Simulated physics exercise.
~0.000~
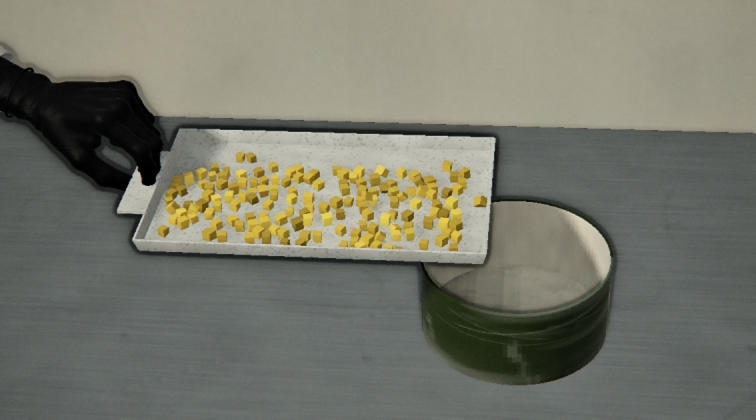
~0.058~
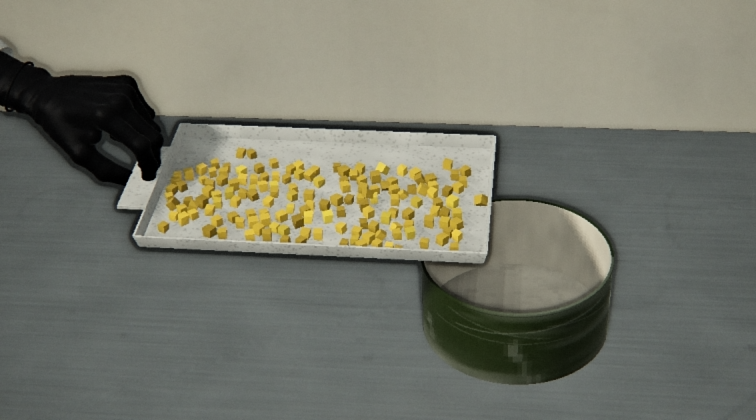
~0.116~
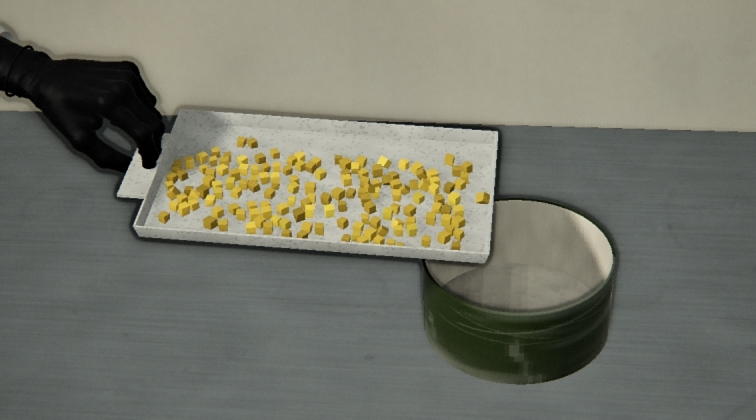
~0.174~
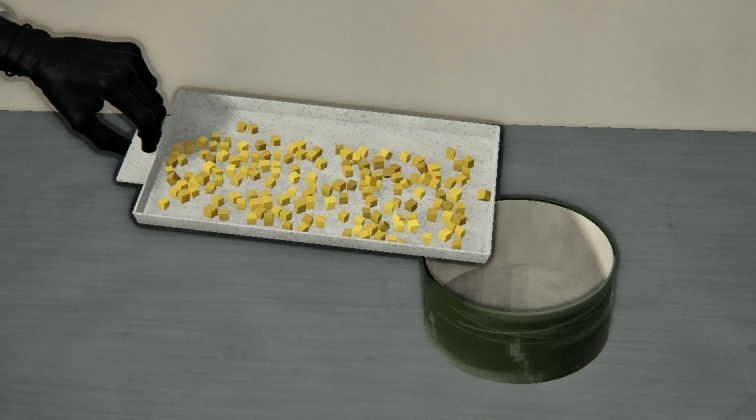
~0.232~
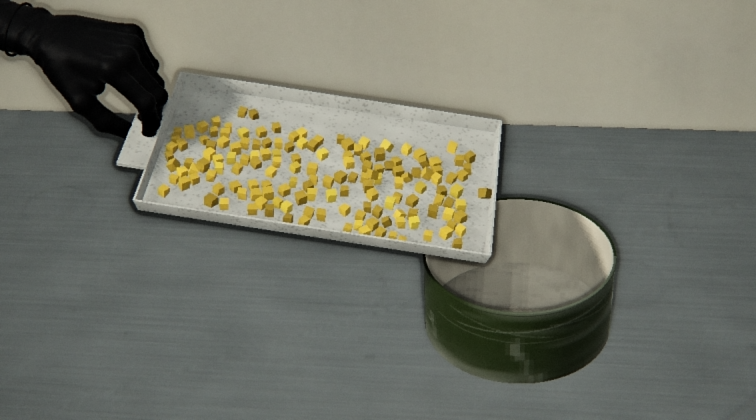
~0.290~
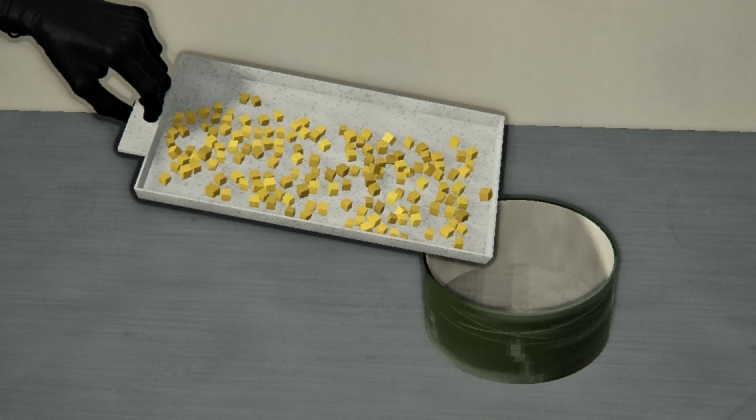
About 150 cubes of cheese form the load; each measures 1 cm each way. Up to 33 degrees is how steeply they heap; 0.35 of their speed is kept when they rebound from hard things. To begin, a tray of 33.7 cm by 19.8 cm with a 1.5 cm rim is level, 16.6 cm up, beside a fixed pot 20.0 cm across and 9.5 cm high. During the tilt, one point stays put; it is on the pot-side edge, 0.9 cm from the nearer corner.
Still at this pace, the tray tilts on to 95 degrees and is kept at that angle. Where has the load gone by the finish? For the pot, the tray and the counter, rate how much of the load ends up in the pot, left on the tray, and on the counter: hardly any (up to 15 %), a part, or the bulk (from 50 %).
Pot: Hardly any; tray: Hardly any; counter: The bulk.
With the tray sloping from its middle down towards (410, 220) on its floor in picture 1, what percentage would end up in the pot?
Around 40 percent of them.
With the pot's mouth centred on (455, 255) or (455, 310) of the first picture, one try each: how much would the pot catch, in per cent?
About 0 percent the first time and about 85 percent the second.
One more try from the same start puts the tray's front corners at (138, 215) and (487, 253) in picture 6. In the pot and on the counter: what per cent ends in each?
That works out as pot 0 and counter 100.
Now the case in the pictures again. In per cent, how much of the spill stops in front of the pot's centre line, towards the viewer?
Estimate: Close to 100 per cent of the pieces.
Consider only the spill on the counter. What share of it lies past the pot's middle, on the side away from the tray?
I reckon around 80 per cent.
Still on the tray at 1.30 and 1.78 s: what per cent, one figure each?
Roughly 65 then 0.
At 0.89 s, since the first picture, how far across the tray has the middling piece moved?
It has moved some 8 cm from its start.
After 0.89 s, tilt 52 degrees; the tray holds 100 %, the pot 0 %.
Then, at 1.30 s, tilt 78 degrees; the tray holds 65 %, the pot 5 %.
Then, at 1.78 s, tilt 95 degrees; the tray holds 0 %, the pot 5 %.
At rest (2.8 s), pot 5 %, tray 0 %, counter 95 %.
